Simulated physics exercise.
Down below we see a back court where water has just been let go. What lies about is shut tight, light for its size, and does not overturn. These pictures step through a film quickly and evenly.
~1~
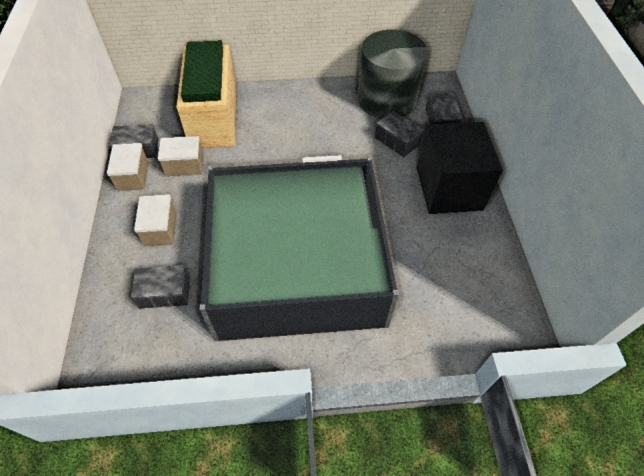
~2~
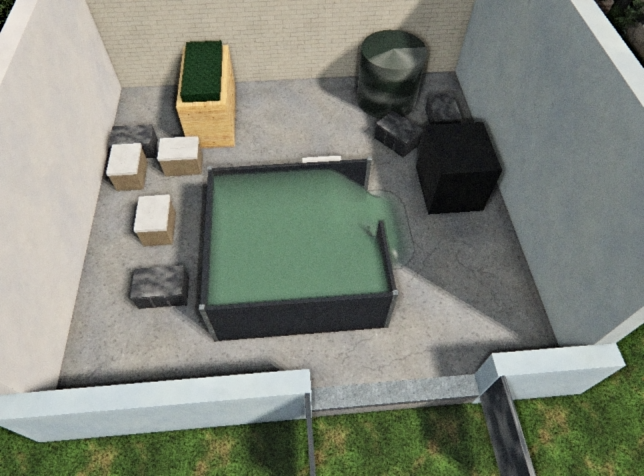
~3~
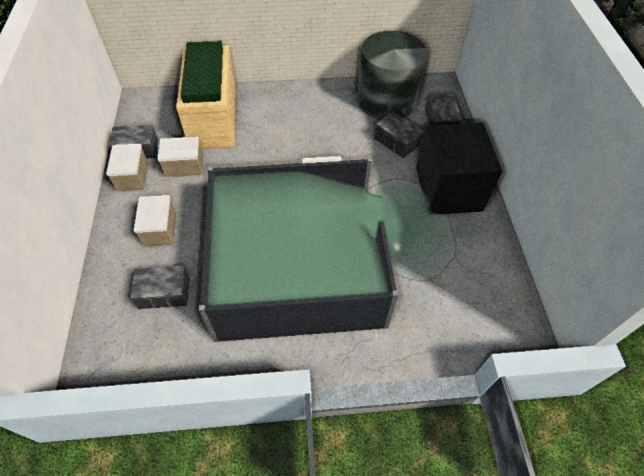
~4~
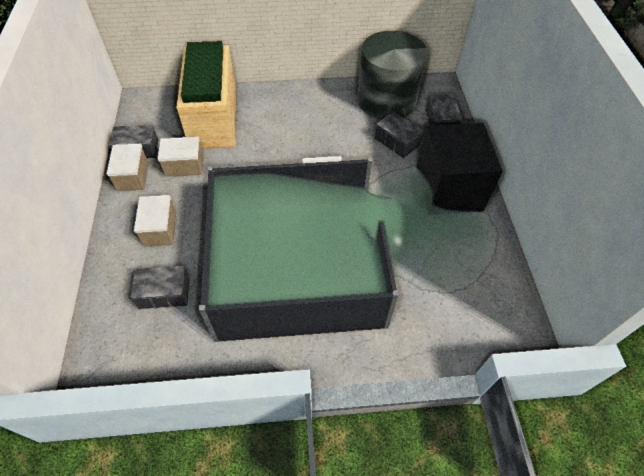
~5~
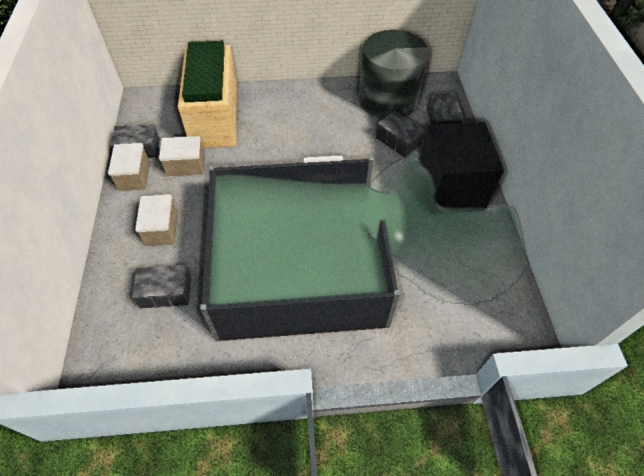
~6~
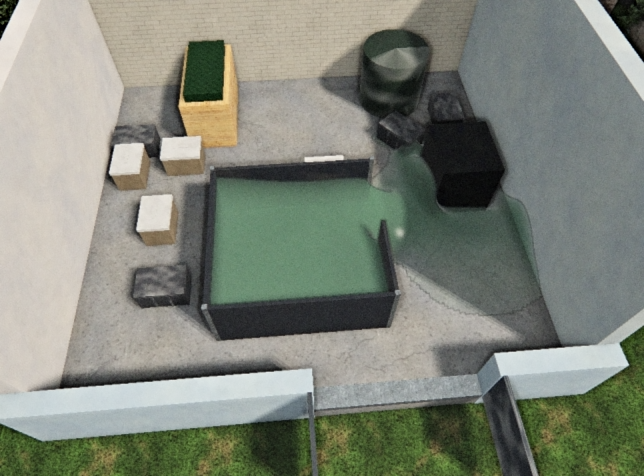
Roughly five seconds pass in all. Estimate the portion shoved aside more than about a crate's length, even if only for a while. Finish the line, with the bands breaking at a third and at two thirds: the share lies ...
The share lies below a third.
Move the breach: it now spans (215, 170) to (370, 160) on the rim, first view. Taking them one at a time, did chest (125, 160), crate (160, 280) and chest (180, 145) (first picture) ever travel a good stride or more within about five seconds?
Taking them in order, displaced that much, less than that, displaced that much.
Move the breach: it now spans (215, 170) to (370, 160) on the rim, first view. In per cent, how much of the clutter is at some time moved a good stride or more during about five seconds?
It comes to roughly 80 %.
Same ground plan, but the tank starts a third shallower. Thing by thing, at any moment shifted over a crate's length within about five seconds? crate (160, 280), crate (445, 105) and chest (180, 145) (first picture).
Taking each in turn, the answer is came up short, did it, came up short.
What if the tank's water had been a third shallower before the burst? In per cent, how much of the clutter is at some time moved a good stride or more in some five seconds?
I'd say somewhere about 10 percent.
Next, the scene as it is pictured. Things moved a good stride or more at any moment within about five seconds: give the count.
I make it 1 of them.
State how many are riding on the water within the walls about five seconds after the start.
The count comes to 2.
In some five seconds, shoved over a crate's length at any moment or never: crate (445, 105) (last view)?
Note - displacement: Displaced that much.
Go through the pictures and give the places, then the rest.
The first picture shows a crate at (400, 126), on the bottom; a chest at (179, 147), on the bottom; 0 of 8 have shifted.
The second picture shows a crate at (399, 127), on the bottom; a chest at (178, 147) rests on the ground; 0 of 8 have shifted.
The third picture shows a crate at (400, 127), on the bottom; a chest at (178, 148) rests on the ground; 0 of 8 have shifted.
The fourth picture shows a crate at (400, 127), on the bottom; a chest at (179, 148) rests on the ground; 0 of 8 have shifted.
The fifth picture shows a crate at (401, 127) rests on the ground; a chest at (180, 147) rests on the ground; 0 of 8 have shifted.
The sixth picture shows a crate at (402, 126) rests on the ground; a chest at (181, 147), on the bottom; 0 of 8 have shifted.
A moment on, 0 of 8 are well off their spots; 0 afloat.
Next, 0 of 8 are well off their spots; 2 afloat.
Later, 1 of 8 are well off their spots; 2 afloat.
In the end, 1 of 8 are well off their spots, and 1 have been at some point; 2 afloat.
